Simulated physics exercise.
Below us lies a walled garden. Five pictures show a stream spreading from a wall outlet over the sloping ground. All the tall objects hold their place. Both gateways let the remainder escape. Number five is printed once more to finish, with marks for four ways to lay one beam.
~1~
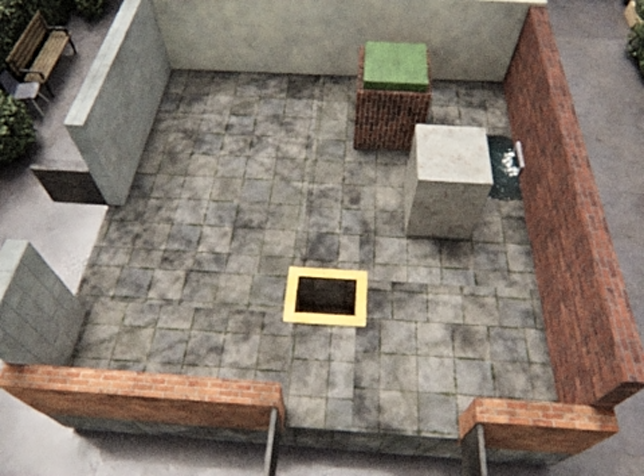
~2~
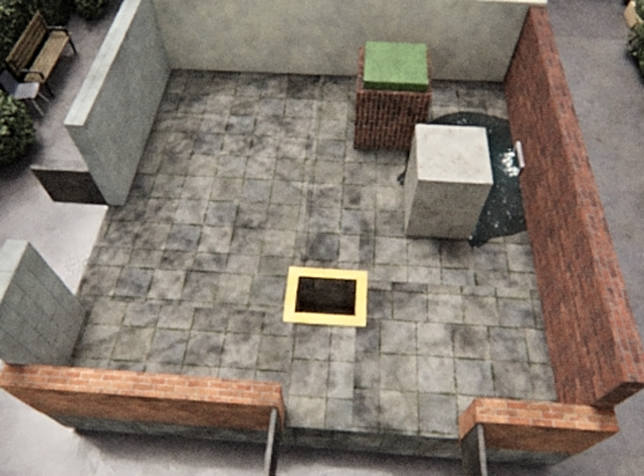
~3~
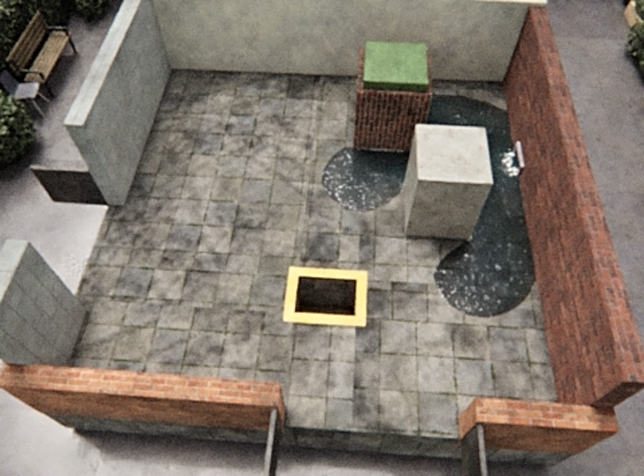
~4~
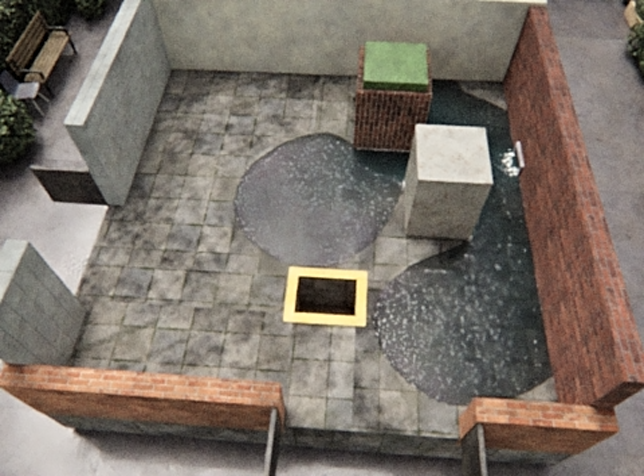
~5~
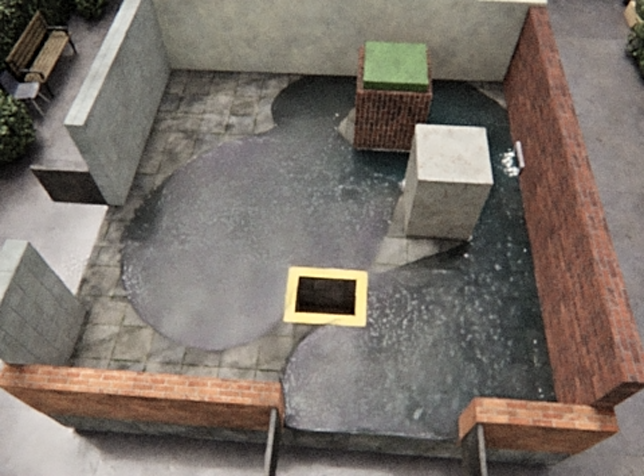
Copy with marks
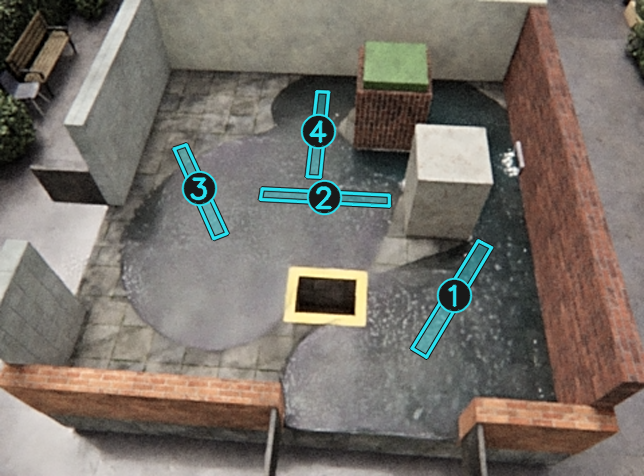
Water pouring from an outfall in the right brick wall, spreading around two blocks across a paved walled garden and reaching a yellow-rimmed drain pit.
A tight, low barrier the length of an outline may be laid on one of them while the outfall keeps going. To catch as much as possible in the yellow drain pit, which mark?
Best: 4.
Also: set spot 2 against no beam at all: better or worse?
Worse.
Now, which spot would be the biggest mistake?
Here it is spot 2.
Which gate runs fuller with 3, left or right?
More leaves on the left.
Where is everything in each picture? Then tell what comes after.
Outfall at (519, 160); yellow drain pit at (326, 296); open gate at (107, 255); open gate at (371, 412); water covers 3 % of the ground and shows as far out as (512, 190); yellow drain pit still dry.
Water covers 9 % of the ground and shows as far out as (443, 124); yellow drain pit still dry.
Water covers 18 % of the ground and shows as far out as (332, 163); yellow drain pit still dry.
Water covers 36 % of the ground and shows as far out as (251, 230); yellow drain pit still dry.
Water covers 62 % of the ground and shows as far out as (133, 256); yellow drain pit taking water.
On the marked copy, 1 from (419, 352) to (484, 244); 2 from (261, 194) to (389, 200); 3 from (180, 146) to (220, 236); 4 from (313, 176) to (322, 91).
If 1 is chosen, about 11 % of the stream runs into the yellow drain pit, about 87 % out by the gates.
If 2 is chosen, about 4 % of the stream runs into the yellow drain pit, about 92 % out by the gates.
If 3 is chosen, about 9 % of the stream runs into the yellow drain pit, about 88 % out by the gates.
If 4 is chosen, about 20 % of the stream runs into the yellow drain pit, about 78 % out by the gates.
